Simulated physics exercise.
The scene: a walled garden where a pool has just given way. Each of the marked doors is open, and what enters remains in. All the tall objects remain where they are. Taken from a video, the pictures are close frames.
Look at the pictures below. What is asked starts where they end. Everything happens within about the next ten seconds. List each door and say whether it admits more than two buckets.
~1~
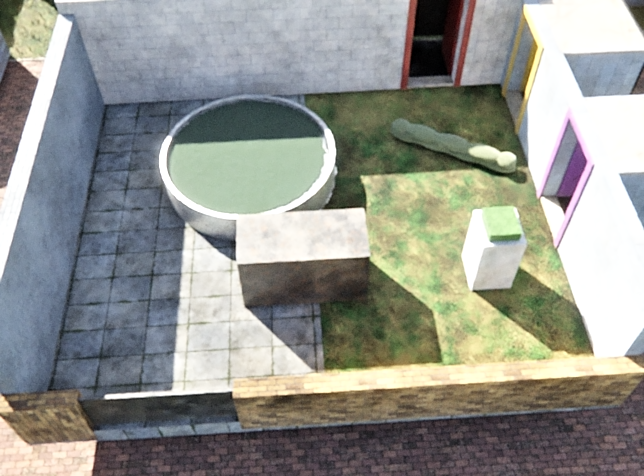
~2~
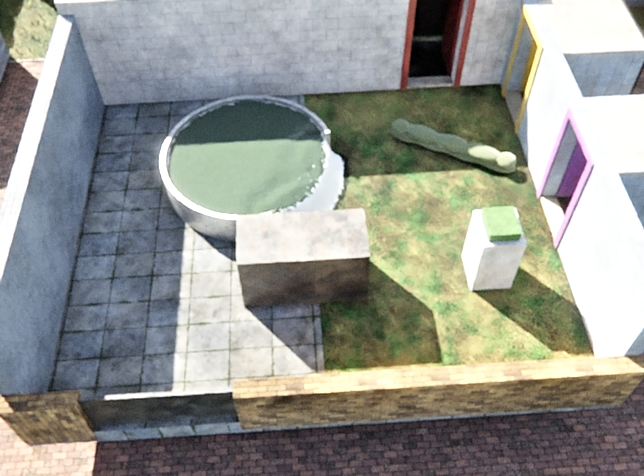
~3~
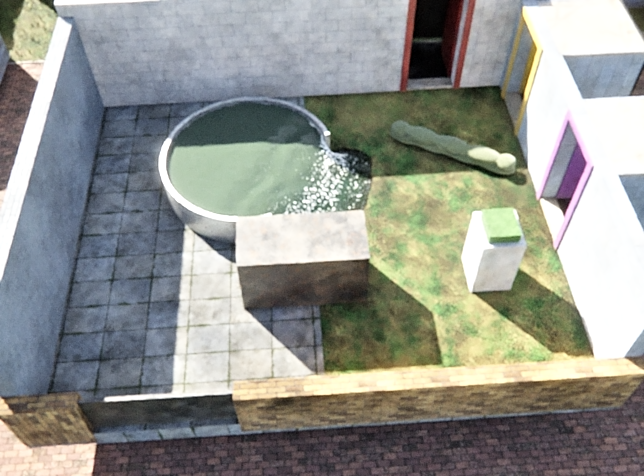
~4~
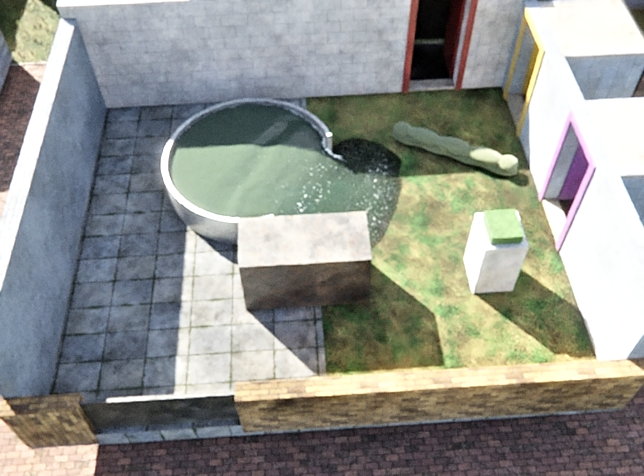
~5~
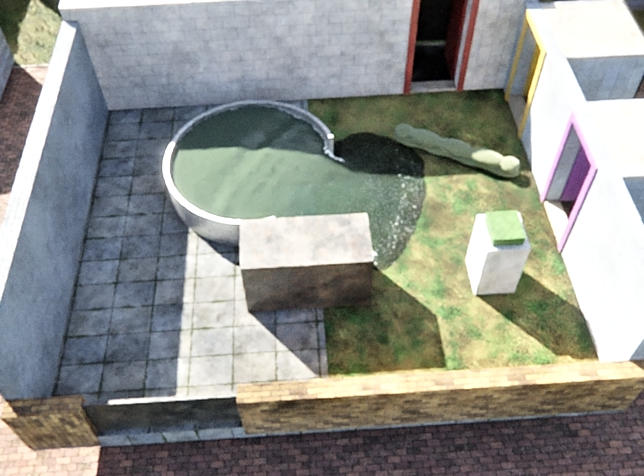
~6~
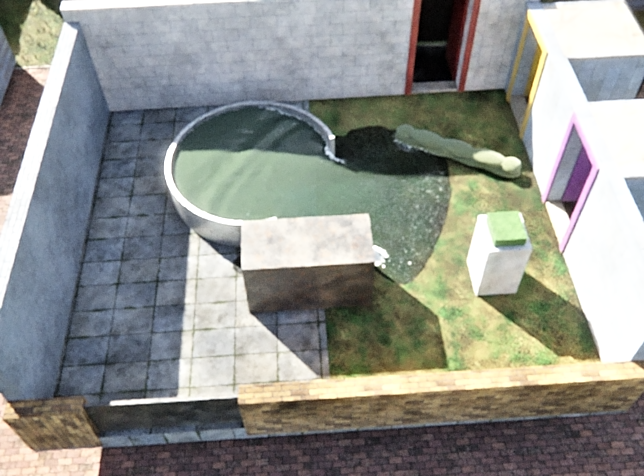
In the end the purple door will be overrun. The yellow door will keep it to two buckets. The red door will keep it to two buckets.
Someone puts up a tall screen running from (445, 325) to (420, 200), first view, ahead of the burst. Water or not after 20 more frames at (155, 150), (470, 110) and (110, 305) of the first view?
Taking the points in order - unwetted, unwetted, wetted.
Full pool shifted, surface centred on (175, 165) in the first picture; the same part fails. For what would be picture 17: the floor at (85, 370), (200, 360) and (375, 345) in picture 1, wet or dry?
Spot by spot, in the order asked: Untouched, swamped, untouched.
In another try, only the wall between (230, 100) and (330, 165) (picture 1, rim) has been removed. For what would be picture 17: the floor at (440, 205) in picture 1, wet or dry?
There: Wet.
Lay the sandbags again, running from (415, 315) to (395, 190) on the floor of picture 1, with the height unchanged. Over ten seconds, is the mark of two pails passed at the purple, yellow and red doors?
Note - purple door: Below the mark, yellow door: Below the mark, red door: Beyond the mark.
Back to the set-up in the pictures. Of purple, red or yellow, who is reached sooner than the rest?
The purple door.
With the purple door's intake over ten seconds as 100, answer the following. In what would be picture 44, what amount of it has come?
I'd put it at 95 percent.
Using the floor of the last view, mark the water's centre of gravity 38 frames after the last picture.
My guess is about (375, 229).
A moment on, water covers 20 % of the floor; the purple door not reached, the yellow door not reached, the red door not reached.
Next, water covers 30 % of the floor; the purple door wet at the sill, nothing in, the yellow door not reached, the red door not reached.
Then, water covers 50 % of the floor; the purple door far over two buckets in, the yellow door not reached, the red door not reached.
Later, water covers 75 % of the floor; the purple door far over two buckets in, the yellow door wet at the sill, nothing in, the red door wet at the sill, nothing in.
In the end, water covers 95 % of the floor; the purple door far over two buckets in, the yellow door wet at the sill, nothing in, the red door wet at the sill, nothing in.
